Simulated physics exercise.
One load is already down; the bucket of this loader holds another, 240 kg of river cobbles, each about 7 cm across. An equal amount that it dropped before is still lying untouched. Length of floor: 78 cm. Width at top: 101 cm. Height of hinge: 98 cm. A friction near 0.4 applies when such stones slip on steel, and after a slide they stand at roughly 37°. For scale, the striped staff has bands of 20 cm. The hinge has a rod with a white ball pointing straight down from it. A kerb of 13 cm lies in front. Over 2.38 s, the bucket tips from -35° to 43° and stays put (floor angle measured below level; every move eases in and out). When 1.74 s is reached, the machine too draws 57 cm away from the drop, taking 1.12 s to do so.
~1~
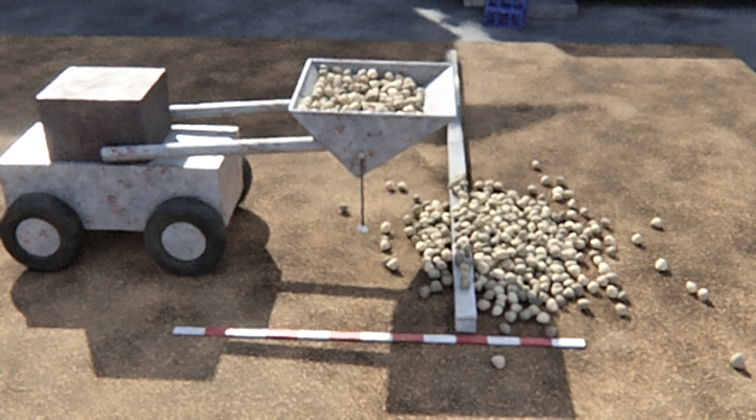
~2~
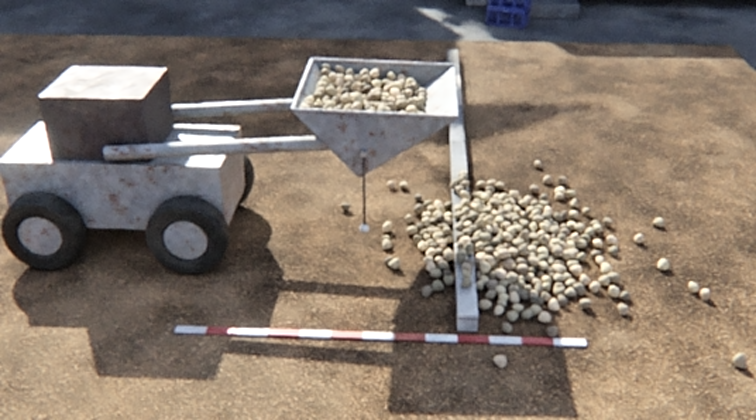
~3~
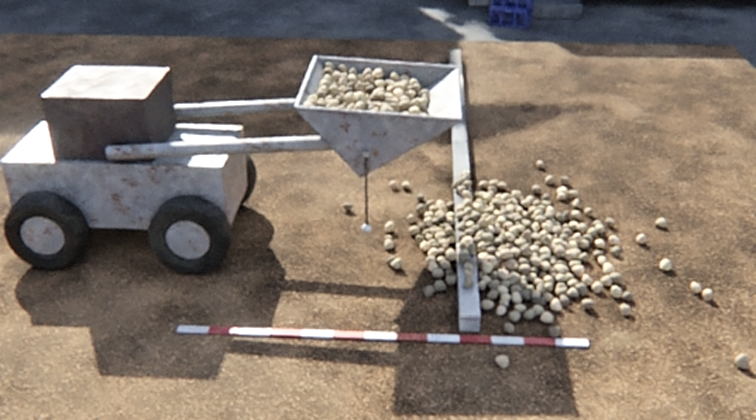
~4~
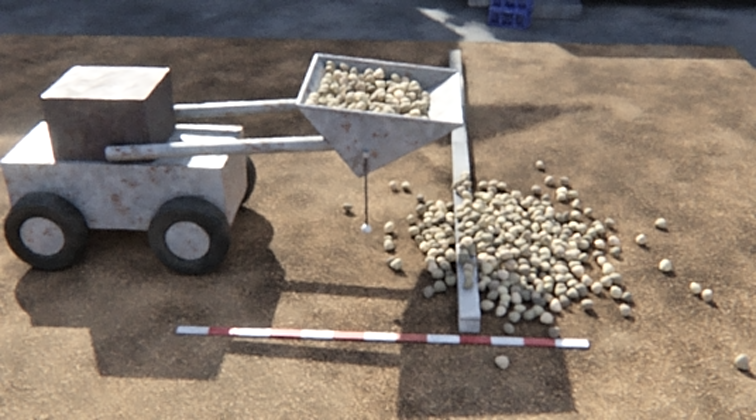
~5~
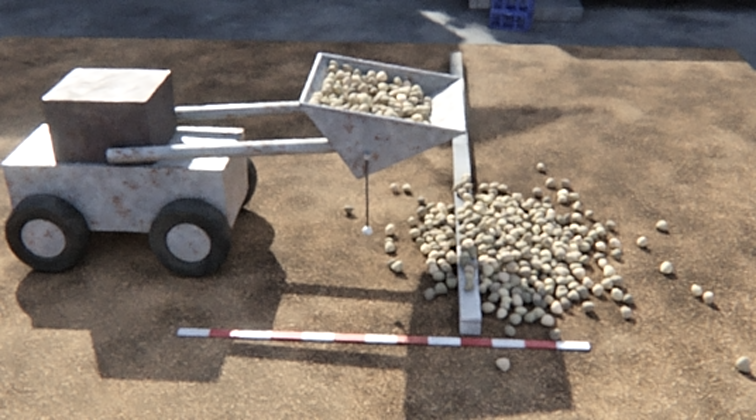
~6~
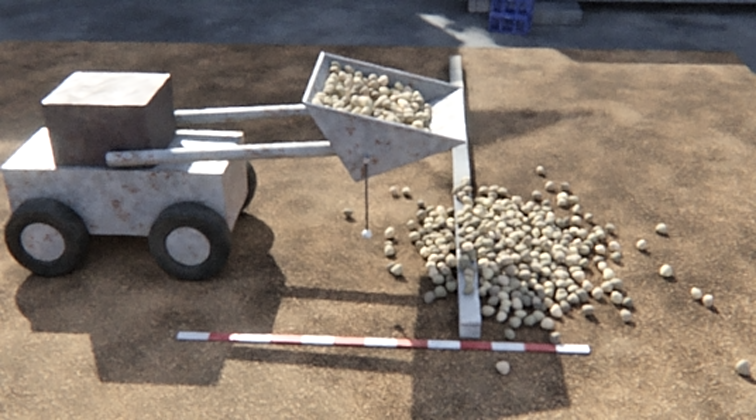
A small grey loader slowly tilting its raised bucket of pale round stones forward beside a scattered heap lying across a kerb.
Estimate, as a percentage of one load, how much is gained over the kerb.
Some 18 per cent is added.
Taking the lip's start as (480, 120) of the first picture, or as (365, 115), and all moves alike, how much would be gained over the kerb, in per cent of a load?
Near 45 in a hundred, then near 0 in a hundred.
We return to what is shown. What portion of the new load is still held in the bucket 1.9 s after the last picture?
It keeps some 0 percent of its load.
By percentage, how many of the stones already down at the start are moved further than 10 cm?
Roughly 5 percent.
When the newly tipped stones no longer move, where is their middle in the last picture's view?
They come to rest centred about (434, 238).
Then, 1.2 s after the last picture the floor is at 31°; in per cent of one load, 92 in the bucket, 28 on this side of the kerb, 80 over the kerb; the foremost stones are at (665, 269).
Then, 1.9 s after the last picture the floor is at 43°; in per cent of one load, 0 in the bucket, 102 on this side of the kerb, 98 over the kerb; the foremost stones are at (665, 269).
Then, 2.7 s after the last picture the floor is at 43°; in per cent of one load, 0 in the bucket, 101 on this side of the kerb, 99 over the kerb; the foremost stones are at (665, 269).
Then, 5.1 s after the last picture the floor is at 43°; in per cent of one load, 0 in the bucket, 101 on this side of the kerb, 99 over the kerb; the foremost stones are at (665, 269). Net gain over the kerb, 18.
